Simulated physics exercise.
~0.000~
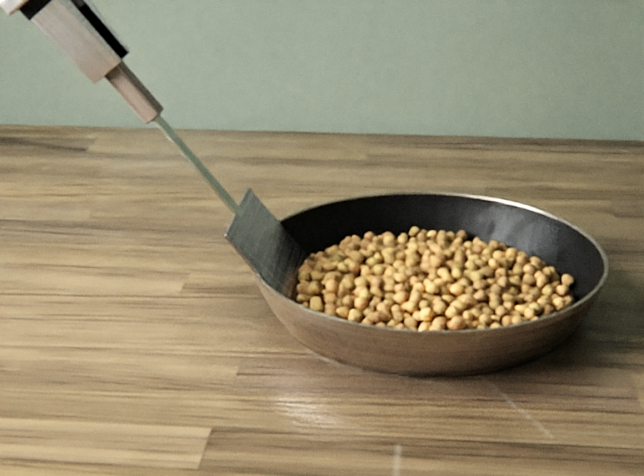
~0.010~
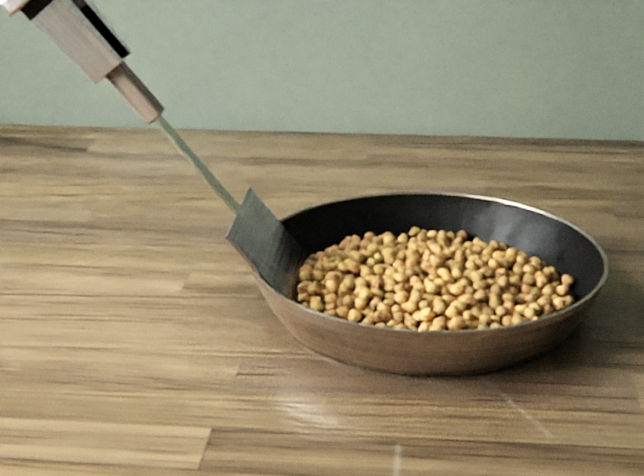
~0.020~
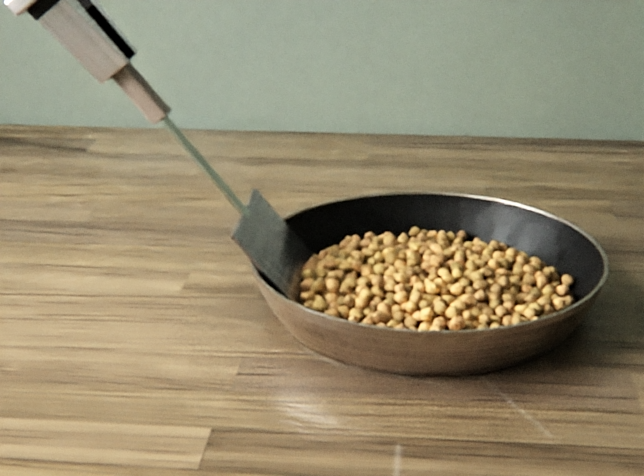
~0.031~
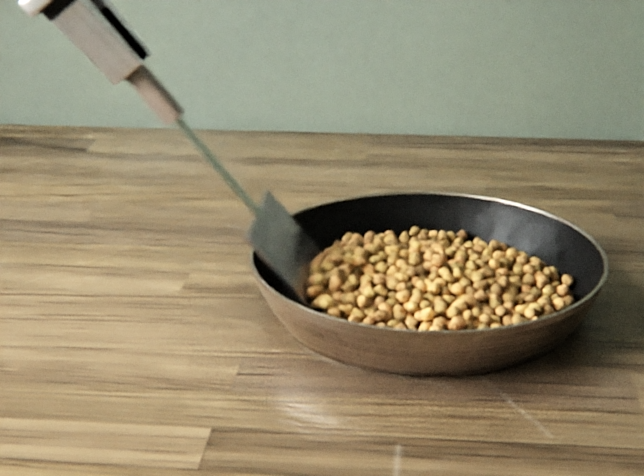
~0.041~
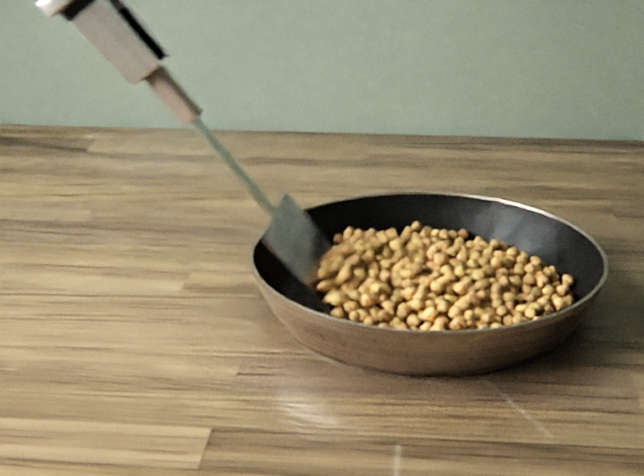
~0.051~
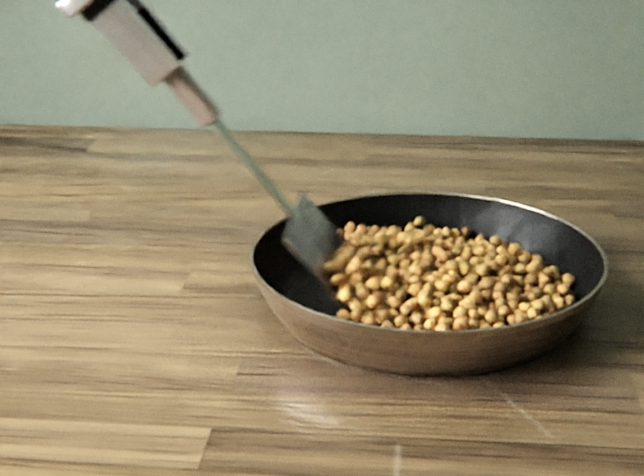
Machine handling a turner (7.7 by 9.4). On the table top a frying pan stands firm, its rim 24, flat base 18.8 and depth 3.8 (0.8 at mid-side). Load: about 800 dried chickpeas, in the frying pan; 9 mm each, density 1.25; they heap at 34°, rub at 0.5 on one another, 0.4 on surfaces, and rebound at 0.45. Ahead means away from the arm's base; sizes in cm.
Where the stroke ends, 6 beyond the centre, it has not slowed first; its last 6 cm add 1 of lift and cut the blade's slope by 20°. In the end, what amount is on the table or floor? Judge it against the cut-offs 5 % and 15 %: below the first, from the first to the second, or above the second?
From 5 to 15 %.
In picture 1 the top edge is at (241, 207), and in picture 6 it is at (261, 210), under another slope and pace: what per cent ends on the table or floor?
About 0 per cent.
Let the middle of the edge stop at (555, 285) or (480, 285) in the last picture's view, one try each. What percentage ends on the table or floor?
Around 25 per cent for the first try and 0 per cent for the second.
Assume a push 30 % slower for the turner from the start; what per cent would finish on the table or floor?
About 5 %.
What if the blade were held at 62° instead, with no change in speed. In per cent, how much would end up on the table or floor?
Then about 10 per cent.
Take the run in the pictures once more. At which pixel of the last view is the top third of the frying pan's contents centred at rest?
Around (546, 269).
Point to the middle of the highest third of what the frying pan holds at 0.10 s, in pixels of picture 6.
Near (451, 265).
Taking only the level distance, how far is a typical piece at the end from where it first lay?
I'd estimate close to 4 centimetres.
After 0.08 s, sloping 51°, highest piece 6 above the table; 804 in the frying pan.
After 0.10 s, sloping 45°, highest piece 8 above the table; 804 in the frying pan.
After 0.31 s, sloping 31°, highest piece 5 above the table; 741 in the frying pan, 59 on the table or floor, 4 on the blade or in flight.
After 1.36 s, sloping 31°, highest piece 5 above the table; 740 in the frying pan, 64 on the table or floor.
In the end, 740 in the frying pan, 64 on the table or floor. That is 8 % on the table or floor.
